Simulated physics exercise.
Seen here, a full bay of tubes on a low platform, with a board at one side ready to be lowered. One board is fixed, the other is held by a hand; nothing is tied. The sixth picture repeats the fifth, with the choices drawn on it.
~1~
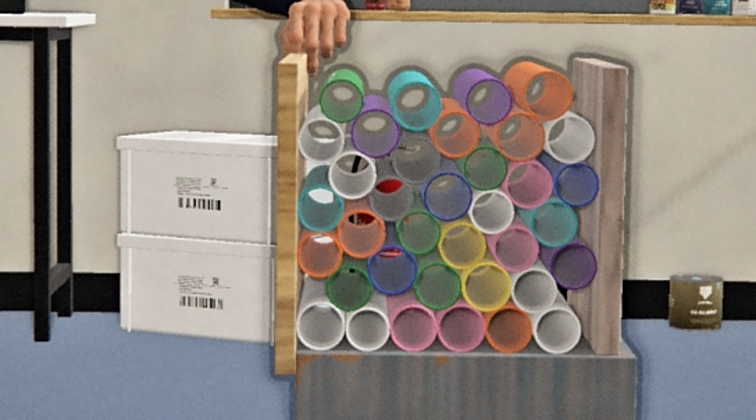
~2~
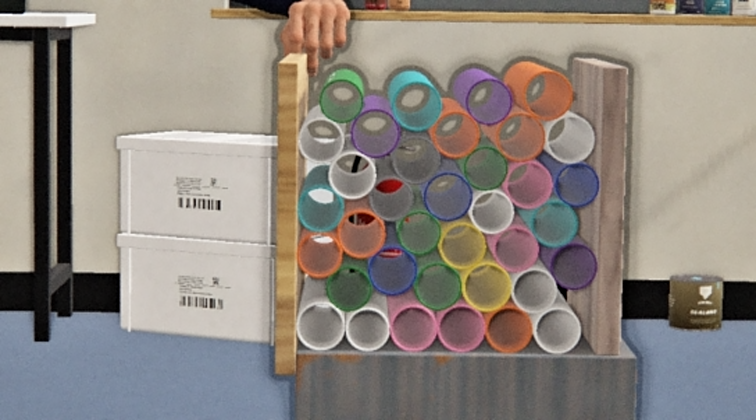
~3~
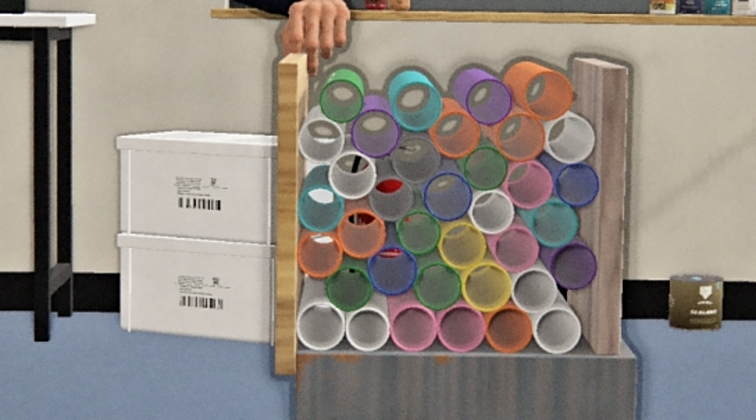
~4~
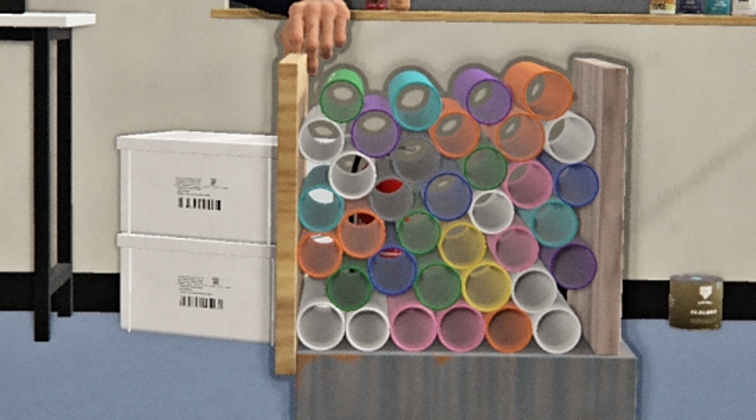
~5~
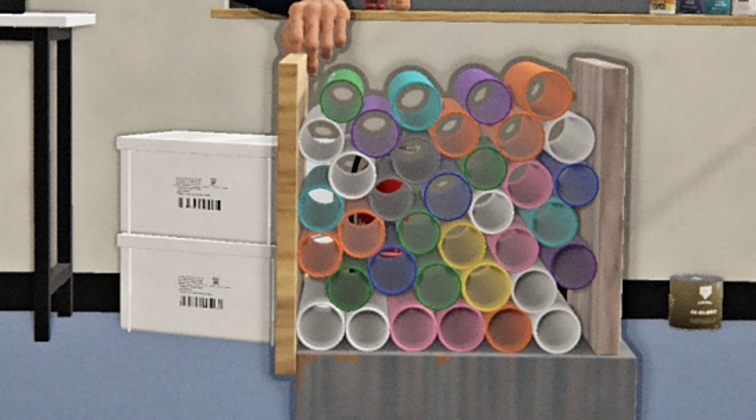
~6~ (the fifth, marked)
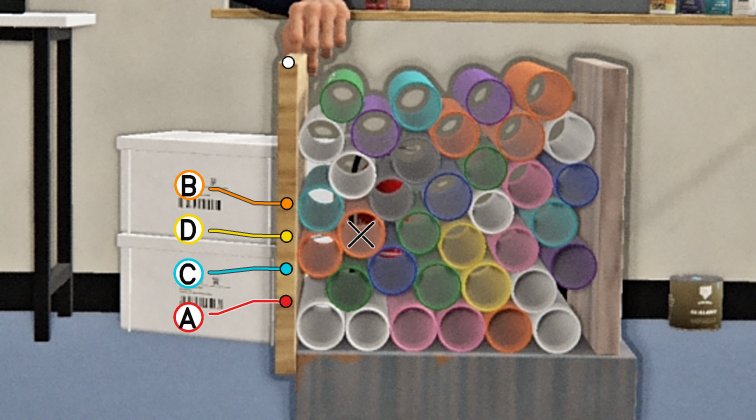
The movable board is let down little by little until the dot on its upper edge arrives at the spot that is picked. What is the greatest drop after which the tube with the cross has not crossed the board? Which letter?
No lower than C.
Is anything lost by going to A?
Yes.
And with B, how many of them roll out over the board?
With B, two.
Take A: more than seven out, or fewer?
More than seven.
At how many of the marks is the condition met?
Three of them.
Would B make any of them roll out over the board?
Yes.
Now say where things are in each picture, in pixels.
In the first picture, a white tube (321, 326); a white tube (557, 330); a blue tube (393, 271).
In the second picture, a blue tube (393, 271); an orange tube (361, 234).
In the third picture, a white tube (491, 212); a grey tube (416, 161).
In the fourth picture, a white tube (321, 141); an orange tube (548, 96).
In the fifth picture, side board (293, 201); a white tube (321, 326); a white tube (557, 330).
On the marked copy, A at (286, 302); B at (287, 203); C at (286, 269); D at (287, 236); the cross at (361, 235); the white dot at (288, 62).
Taking C. A third of the way, top of the board (298, 151).
Two thirds of the way, top of the board (296, 251).
When it is over, top of the board (296, 268), about six out over the board, the crossed one still inside.
As for the rest, A lets the crossed one out; B keeps the crossed one inside; D keeps the crossed one inside.
